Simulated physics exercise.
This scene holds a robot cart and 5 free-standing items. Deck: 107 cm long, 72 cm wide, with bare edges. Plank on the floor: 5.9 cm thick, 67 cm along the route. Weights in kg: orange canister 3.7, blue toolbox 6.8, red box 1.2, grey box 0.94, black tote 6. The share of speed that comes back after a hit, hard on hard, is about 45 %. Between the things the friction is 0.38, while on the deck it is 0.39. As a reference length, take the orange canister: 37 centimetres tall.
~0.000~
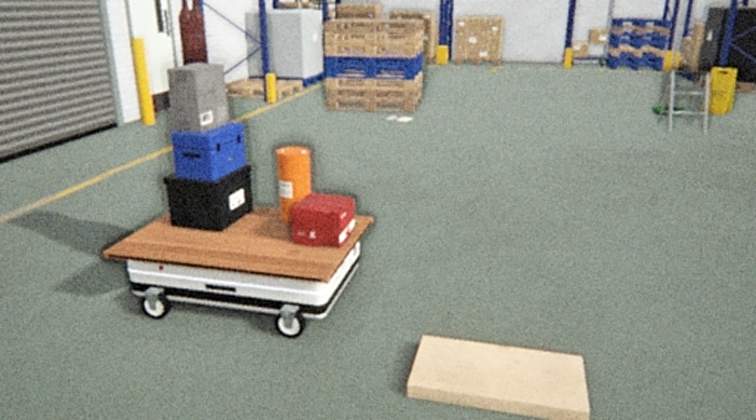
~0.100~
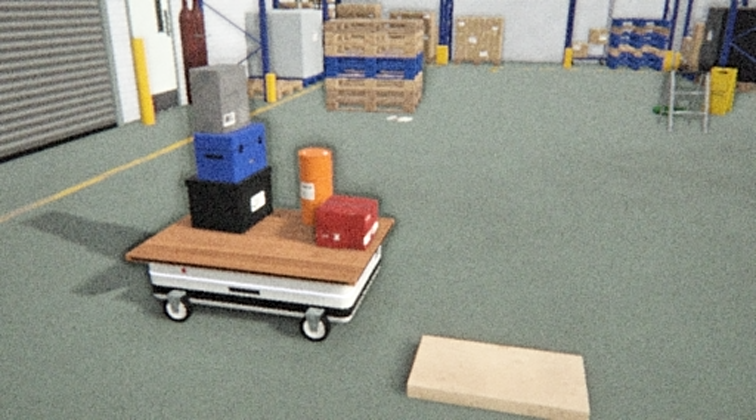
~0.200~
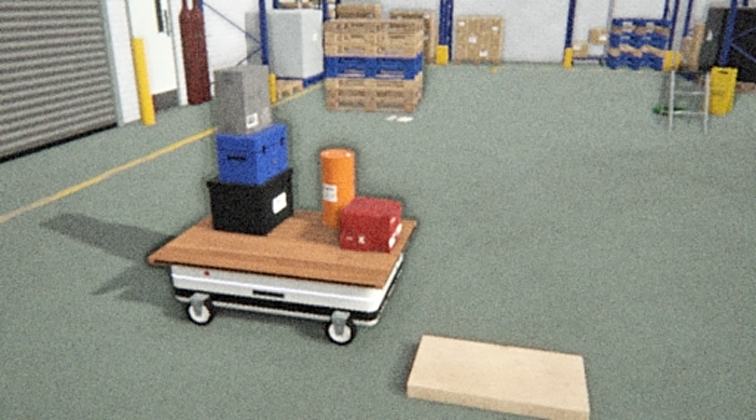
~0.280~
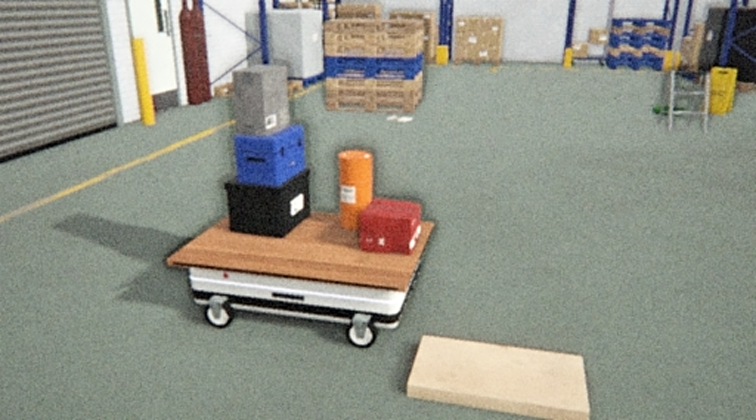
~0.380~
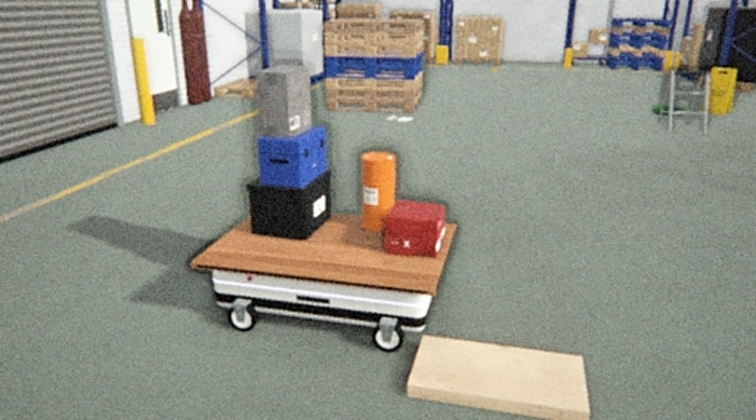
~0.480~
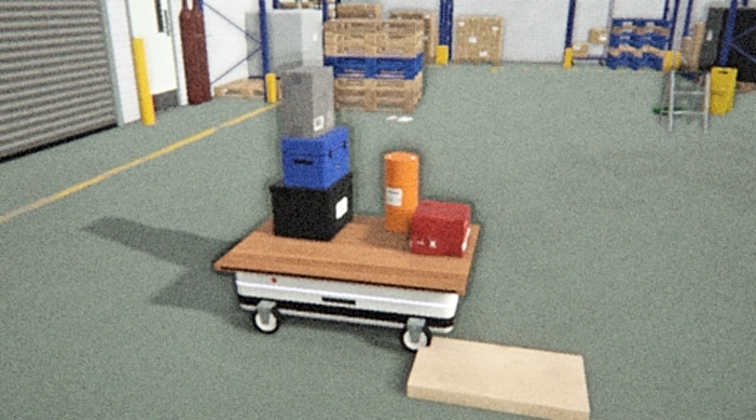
A robot cart carrying stacked boxes and an orange canister rolls right across the floor.
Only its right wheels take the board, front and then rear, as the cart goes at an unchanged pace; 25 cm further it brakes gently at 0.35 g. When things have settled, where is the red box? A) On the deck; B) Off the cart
Answer: A.
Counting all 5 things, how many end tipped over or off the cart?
1.
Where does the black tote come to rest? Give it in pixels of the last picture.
About (716, 238).
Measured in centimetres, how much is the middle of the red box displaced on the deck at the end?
Start to finish, roughly 6 cm.
By 1.18 s, cart 142 cm along; red box 7 cm from its spot near (621, 242); grey box tilted 8°; blue toolbox tilted 6°.
By 2.18 s, cart 242 cm along; red box 7 cm from its spot; orange canister tilted 27°; grey box tilted 4°.
When it is over (3.8 s), lying over on the deck, orange canister; not toppled but over 10 cm from the start, grey box; the other 3 within 10 cm of the start.
